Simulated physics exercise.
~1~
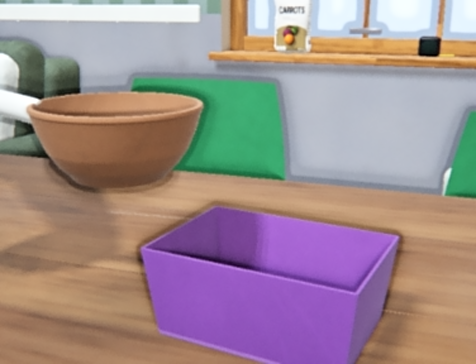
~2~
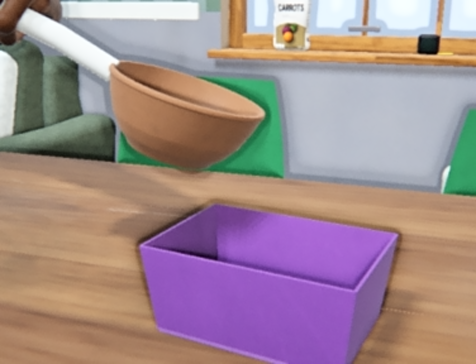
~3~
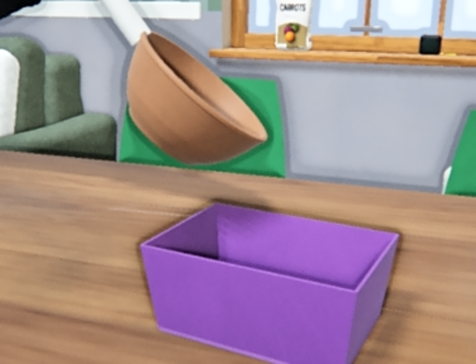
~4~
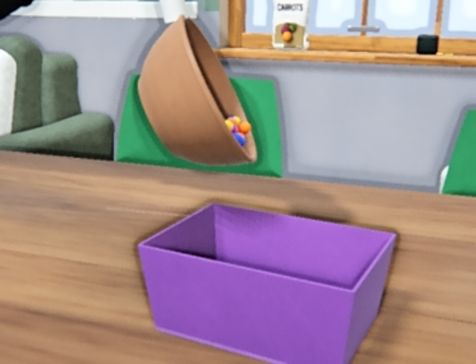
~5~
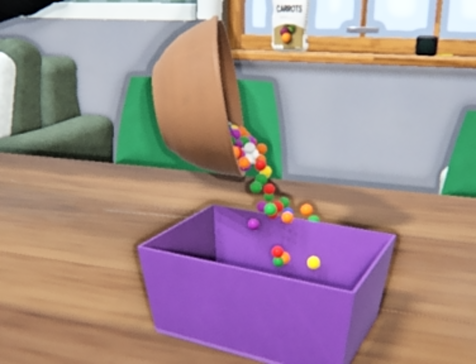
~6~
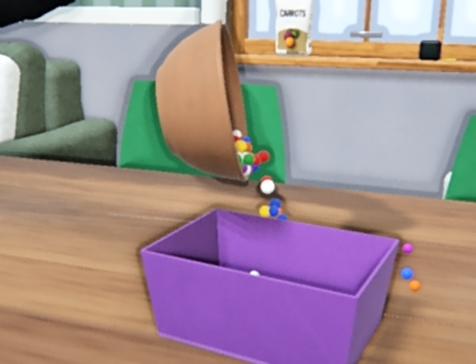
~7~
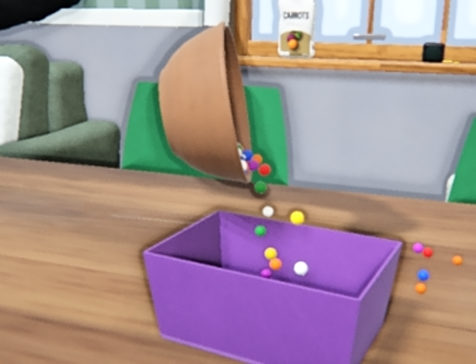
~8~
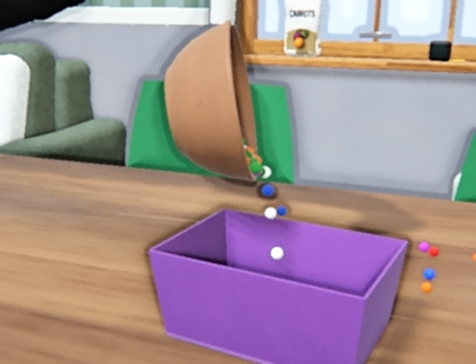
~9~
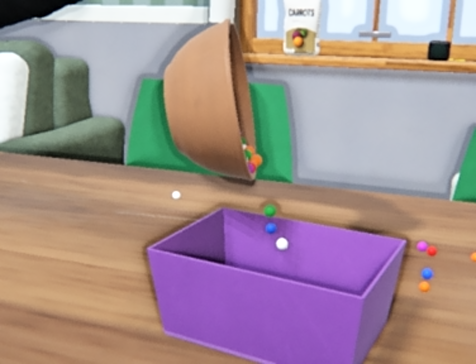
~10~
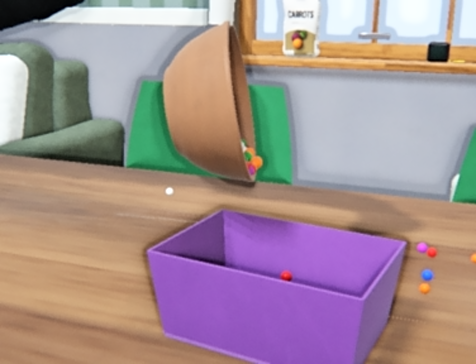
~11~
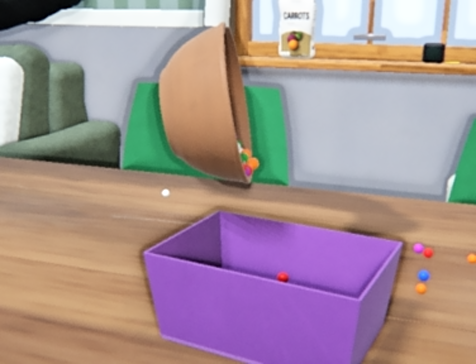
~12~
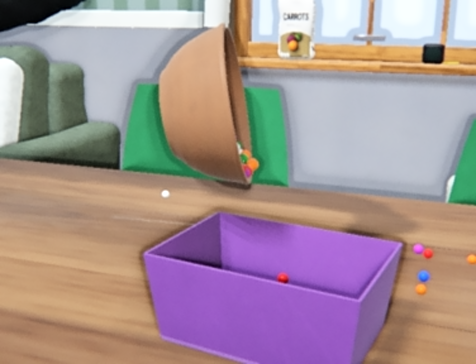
A dark arm with a white cuff, at the upper left, moves a brown bowl rightward above a wooden table, seen from slightly above by a gently swaying camera. An open purple box stands on the table, with green chairs, a grey-green armchair and a window behind. The bowl tips steeply to the right, and small multicoloured beads spill over its rim toward the box. Many fall inside, while others scatter onto the table to the right and a white one lands to the left. The flow stops with the bowl held on its side, some beads still at its rim.
